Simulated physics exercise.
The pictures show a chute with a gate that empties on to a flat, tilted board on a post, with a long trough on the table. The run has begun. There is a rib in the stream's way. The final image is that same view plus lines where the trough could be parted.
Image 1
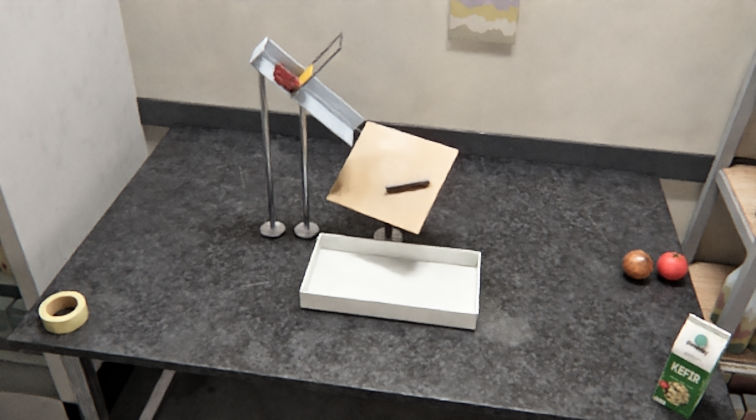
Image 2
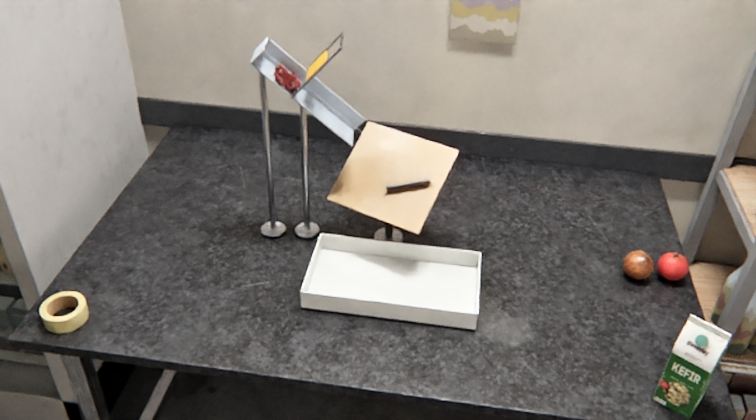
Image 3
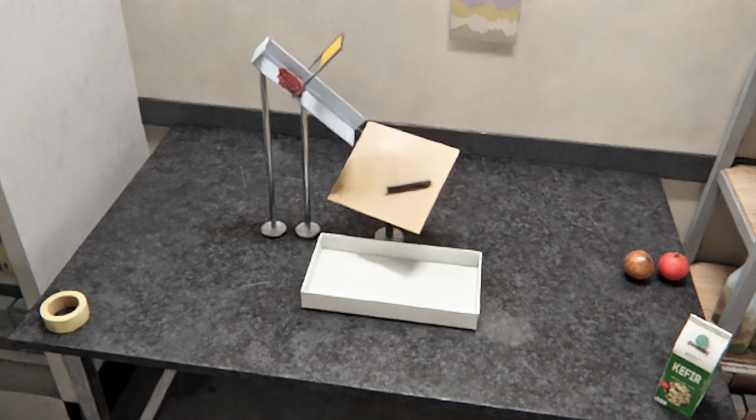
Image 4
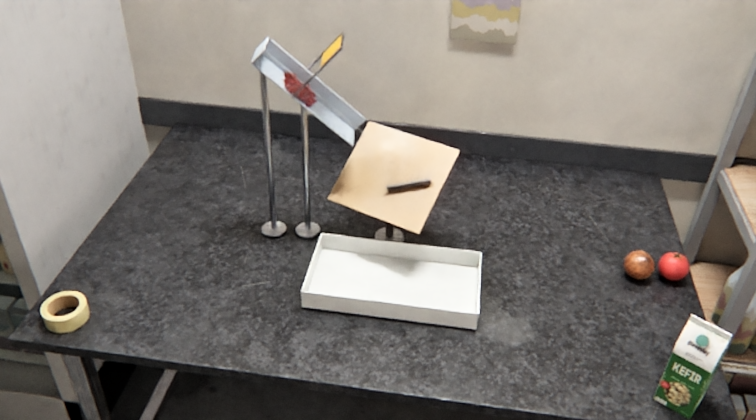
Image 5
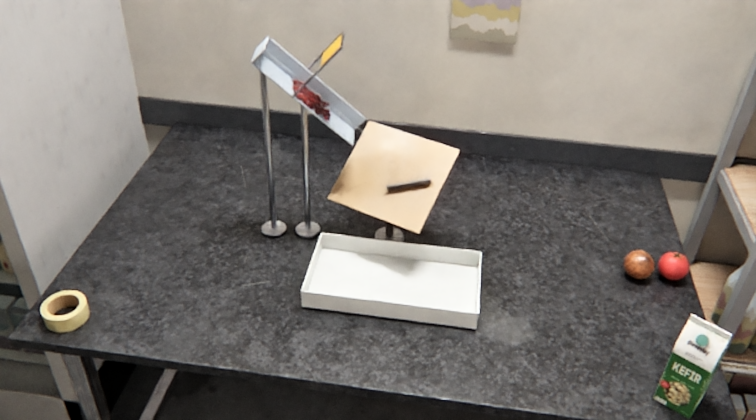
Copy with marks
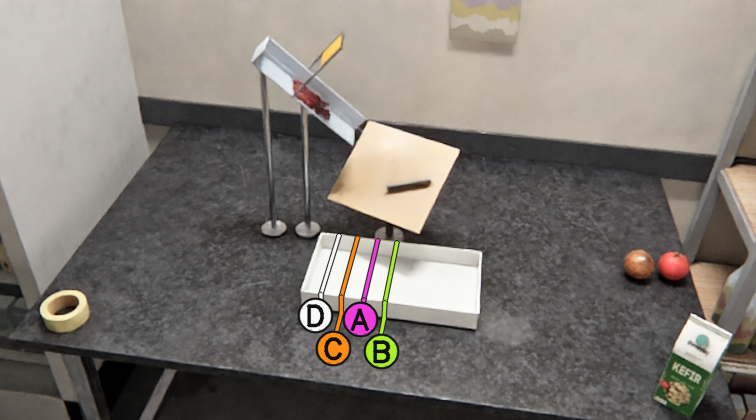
At the start, a small red load rests behind a yellow gate near the top of a sloping chute, above a tilted wooden board and an empty white trough. The gate swings up and clear, and then the load slides down the chute to the right, spreading out slightly, partway toward the lip.
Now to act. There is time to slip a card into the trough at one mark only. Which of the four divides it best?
Use line C.
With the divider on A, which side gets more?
Left.
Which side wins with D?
The right side.
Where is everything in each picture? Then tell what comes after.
In the first frame, load behind the gate at (289, 78), kidney beans; lip of the chute at (352, 138), sloping fairly steeply.
In the second frame, middle of the board at (392, 175), tilted fairly steeply; middle of its low edge at (371, 216); of its high edge at (412, 135).
In the third frame, front corners of the trough at (302, 291) and (478, 313), empty; front of the load at (303, 87).
In the fourth frame, middle of the load at (299, 90); its front at (314, 100), about a quarter of the way to the lip; rib from (430, 179) to (386, 187).
In the fifth frame, middle of the load at (308, 98); its front at (329, 115), about half of the way to the lip.
On the marked copy, line A crosses the front rim at (363, 298); line B crosses the front rim at (385, 301); line C crosses the front rim at (341, 296); line D crosses the front rim at (321, 293).
With A, of what is caught, nearly all on the left of the divider, a small part on the right.
With B, of what is caught, all on the left of the divider, none on the right.
With C, of what is caught, about half on the left of the divider, about half on the right.
With D, of what is caught, a small part on the left of the divider, nearly all on the right.
